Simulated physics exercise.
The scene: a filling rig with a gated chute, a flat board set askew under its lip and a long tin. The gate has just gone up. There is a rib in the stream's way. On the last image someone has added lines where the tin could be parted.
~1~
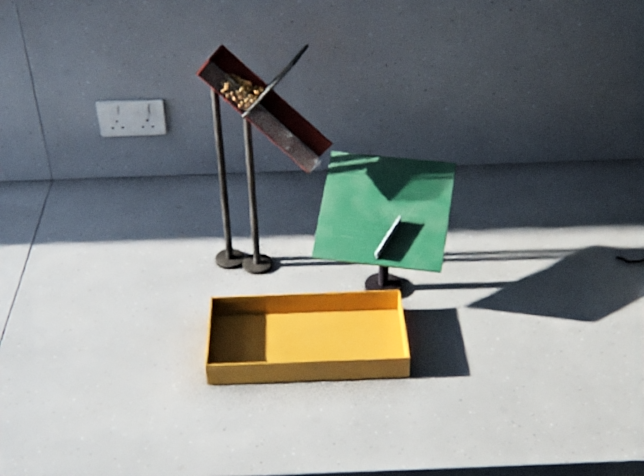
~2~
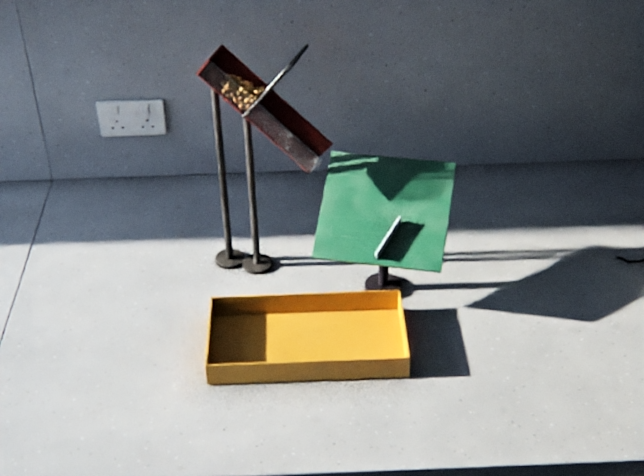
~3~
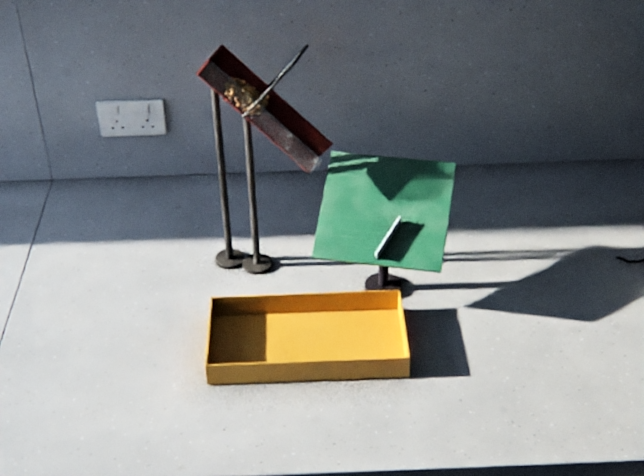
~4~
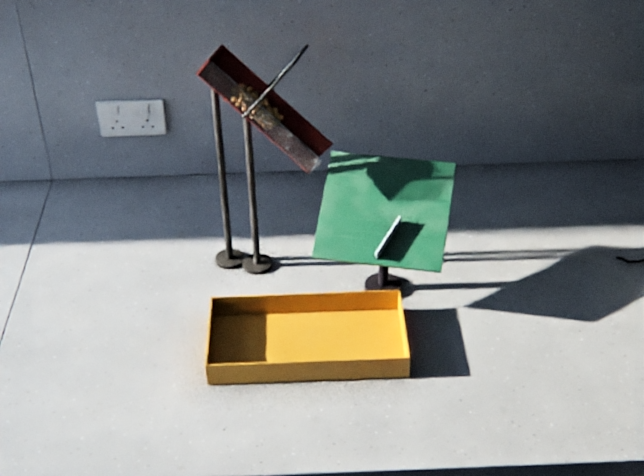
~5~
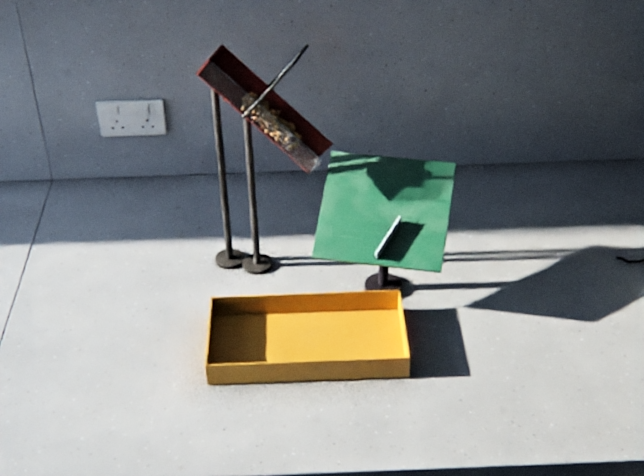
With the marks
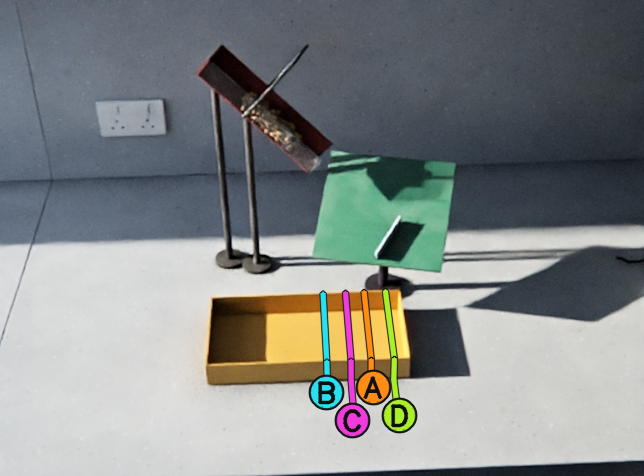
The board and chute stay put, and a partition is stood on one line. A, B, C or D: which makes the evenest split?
C works best here.
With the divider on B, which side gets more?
The right side.
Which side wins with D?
More lands on the left.
On the marked copy, line A crosses the front rim at (371, 359); line B crosses the front rim at (326, 360); line C crosses the front rim at (350, 359); line D crosses the front rim at (394, 358).
Choosing A, of what is caught, most on the left of the divider, a small part on the right.
Choosing B, of what is caught, a small part on the left of the divider, nearly all on the right.
Choosing C, of what is caught, about a third on the left of the divider, about two thirds on the right.
Choosing D, of what is caught, nearly all on the left of the divider, a stray few on the right.
